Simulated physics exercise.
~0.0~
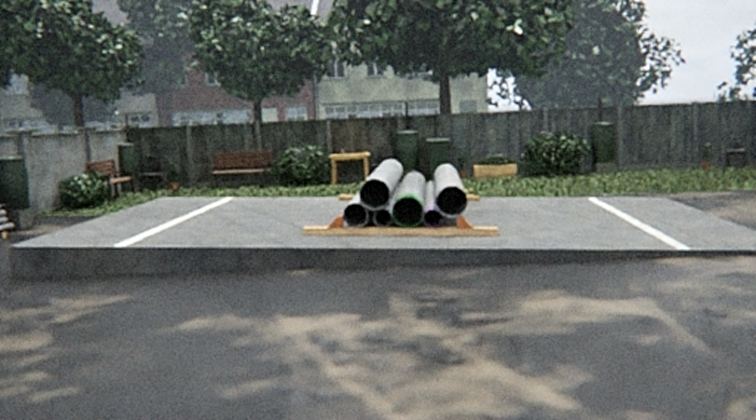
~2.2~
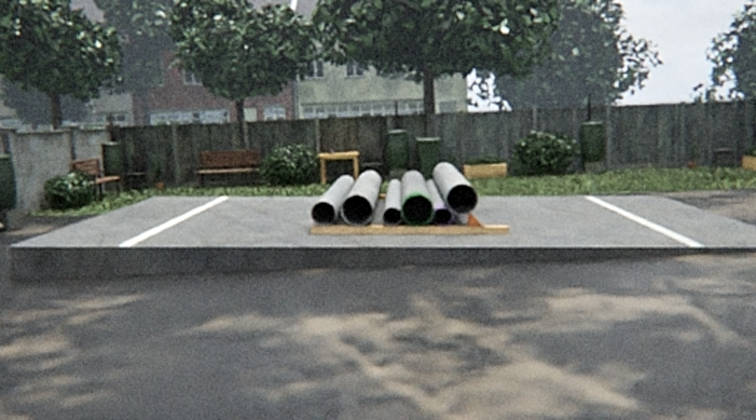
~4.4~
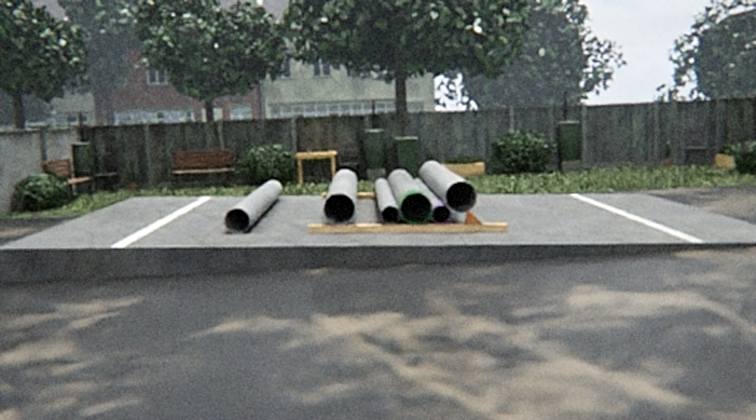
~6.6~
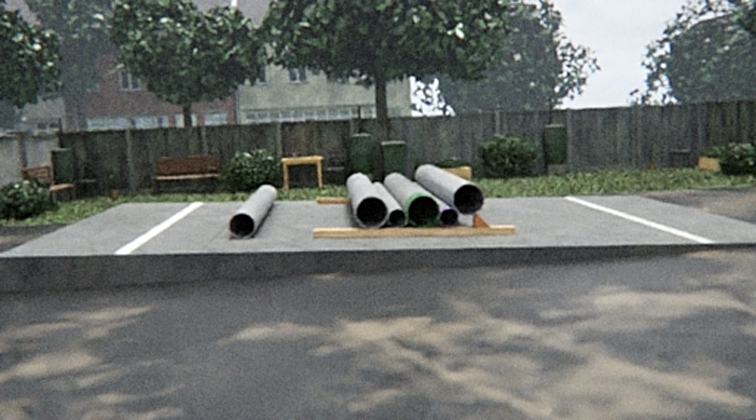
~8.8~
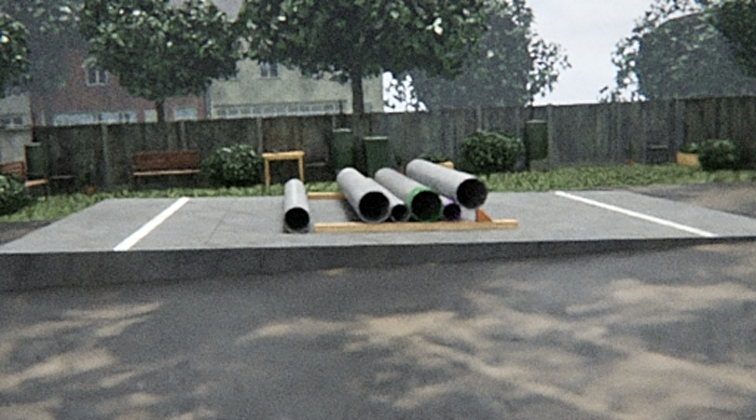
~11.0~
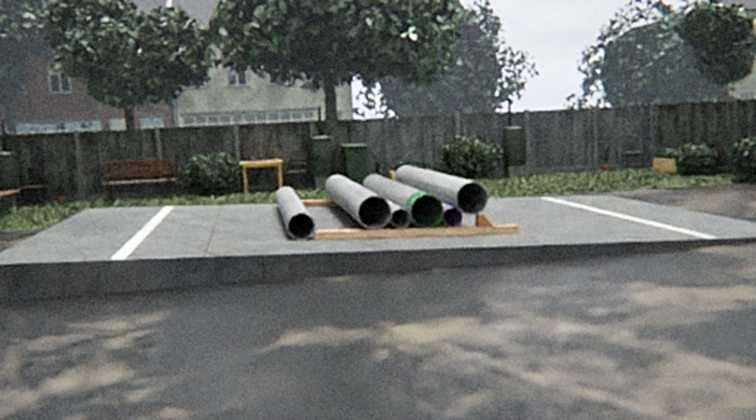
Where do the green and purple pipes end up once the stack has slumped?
Both the green pipe and the purple pipe end up still on the timbers.
On a concrete pad in front of a fence and trees, a stack of pipes slumped leftward on its timbers, and one pale pipe rolled off to the left, then rolled back and ended beside the timbers while the green and purple ones stayed on.
